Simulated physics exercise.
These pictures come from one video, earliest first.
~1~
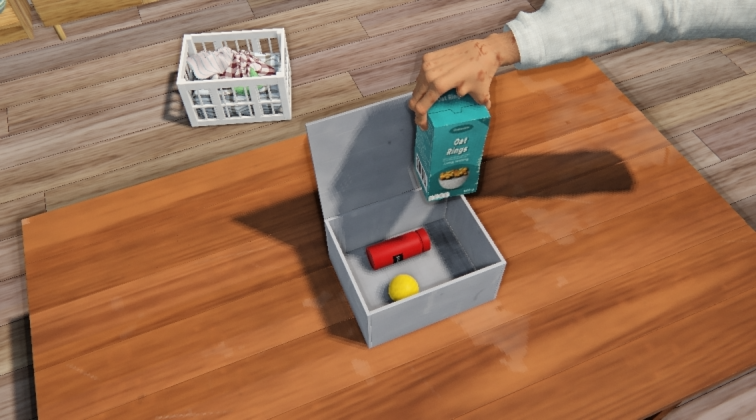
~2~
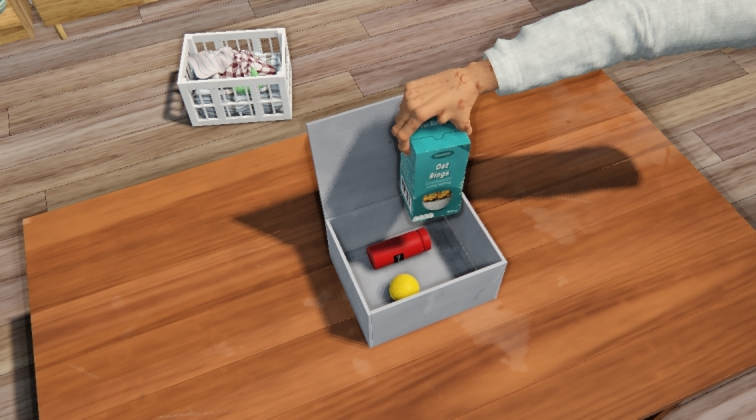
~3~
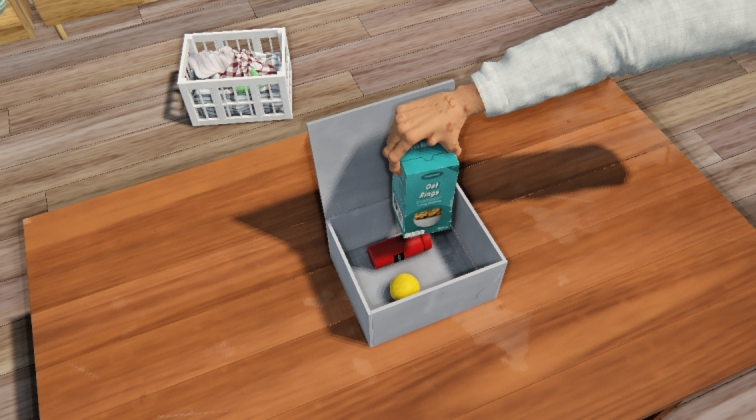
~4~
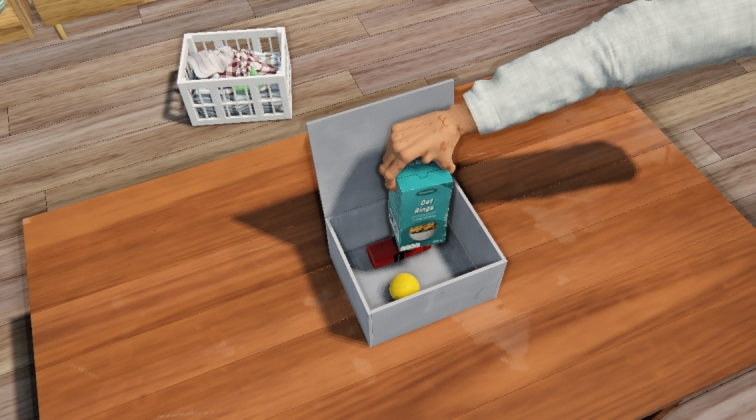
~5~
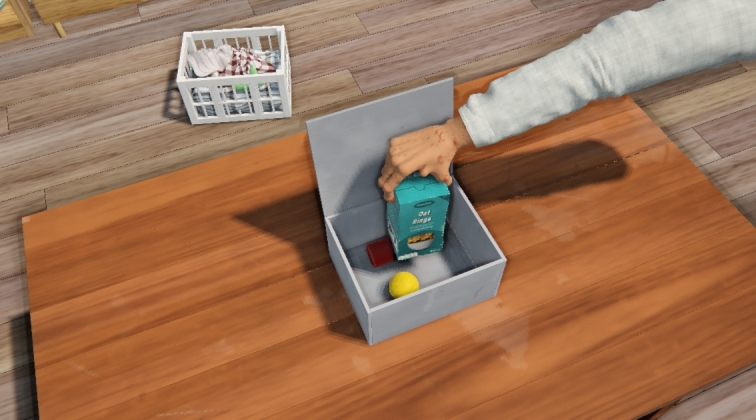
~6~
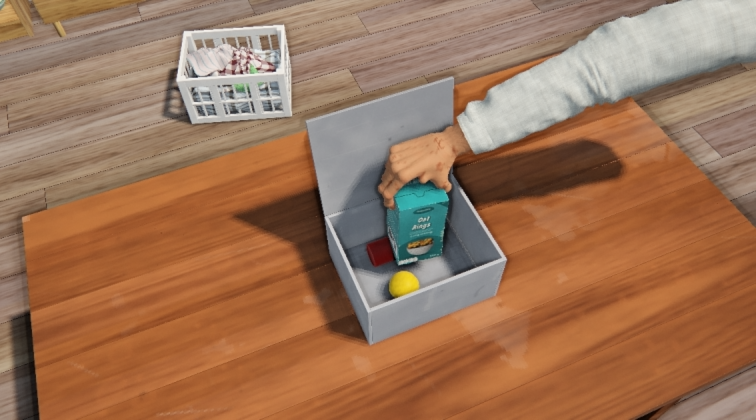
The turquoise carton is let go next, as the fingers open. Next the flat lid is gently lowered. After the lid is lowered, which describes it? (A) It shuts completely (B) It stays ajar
Answer: B.
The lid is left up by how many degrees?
The lid sits around 25° above the rim.
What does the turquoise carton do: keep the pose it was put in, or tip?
By the end it has leaned over.
Then, 0.40 s on from there, turquoise carton turned 22° from how it was put near (427, 237); red shaker shifted a little.
Then, 1.20 s on from there, lid starting down; turquoise carton turned 30° from how it was put near (453, 241); red shaker shifted a little.
Then, 1.70 s on from there, lid 46° above the rim; turquoise carton turned 35° from how it was put near (455, 245); red shaker shifted a little.
Then, 2.50 s on from there, lid 22° above the rim; turquoise carton turned 36° from how it was put near (453, 247); red shaker shifted a little.
In the end, lid 23° above the rim; moved from the start, turquoise carton; the other 2 unmoved. At the end, from the last picture's camera, turquoise carton near (455, 249).
